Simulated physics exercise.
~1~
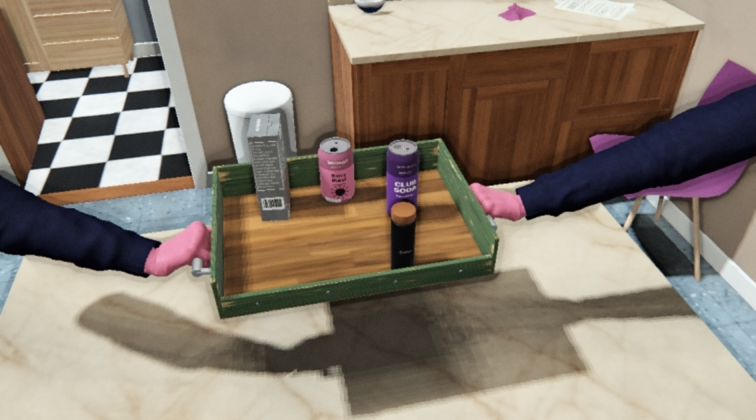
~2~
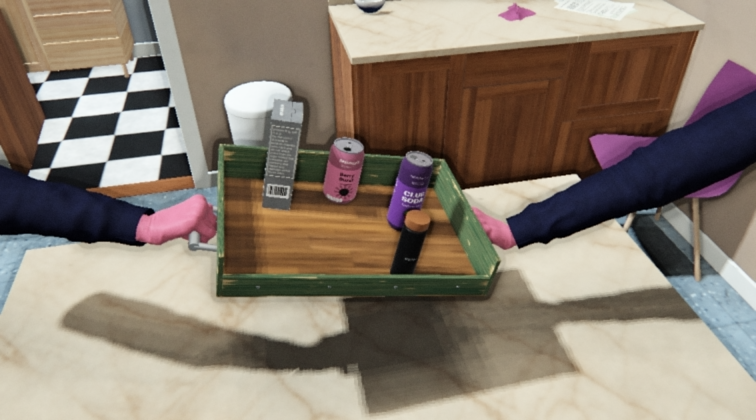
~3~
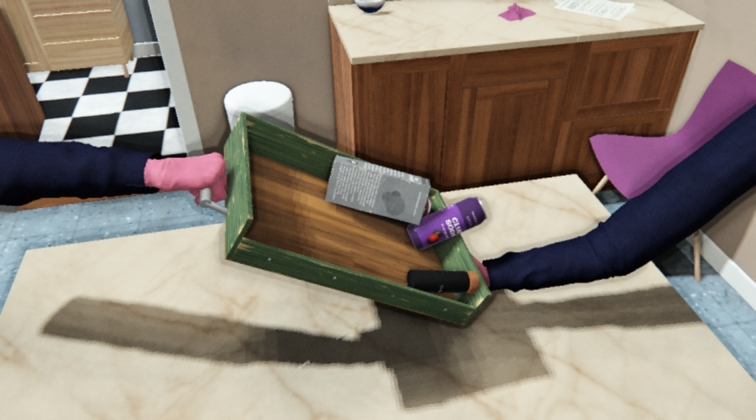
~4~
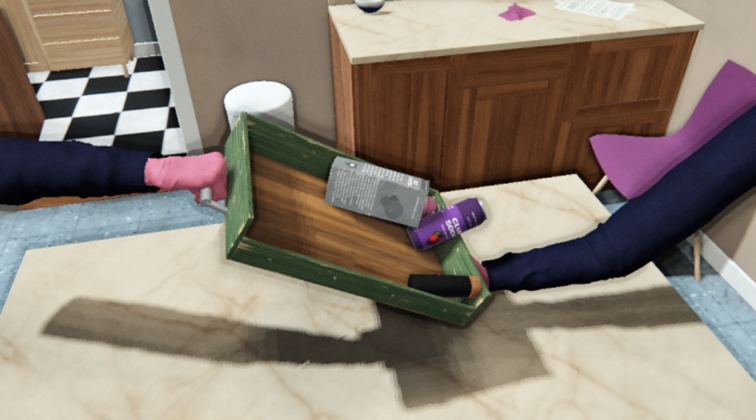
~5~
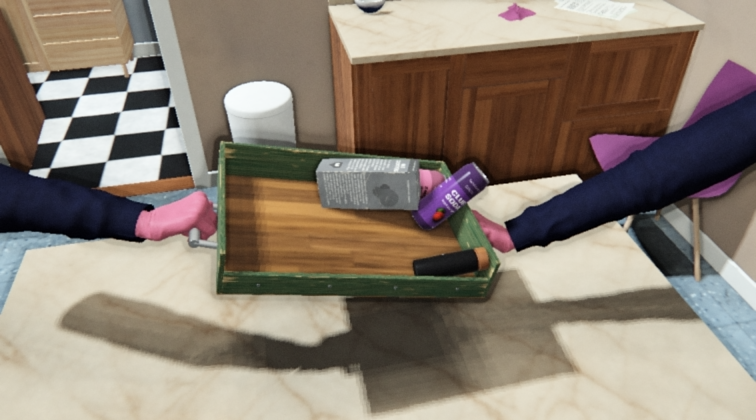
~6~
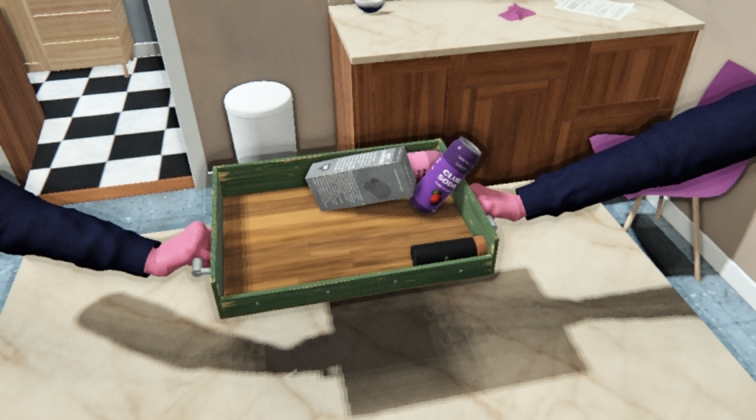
Two hands tip a green crate right, toppling its four items, then level it again.
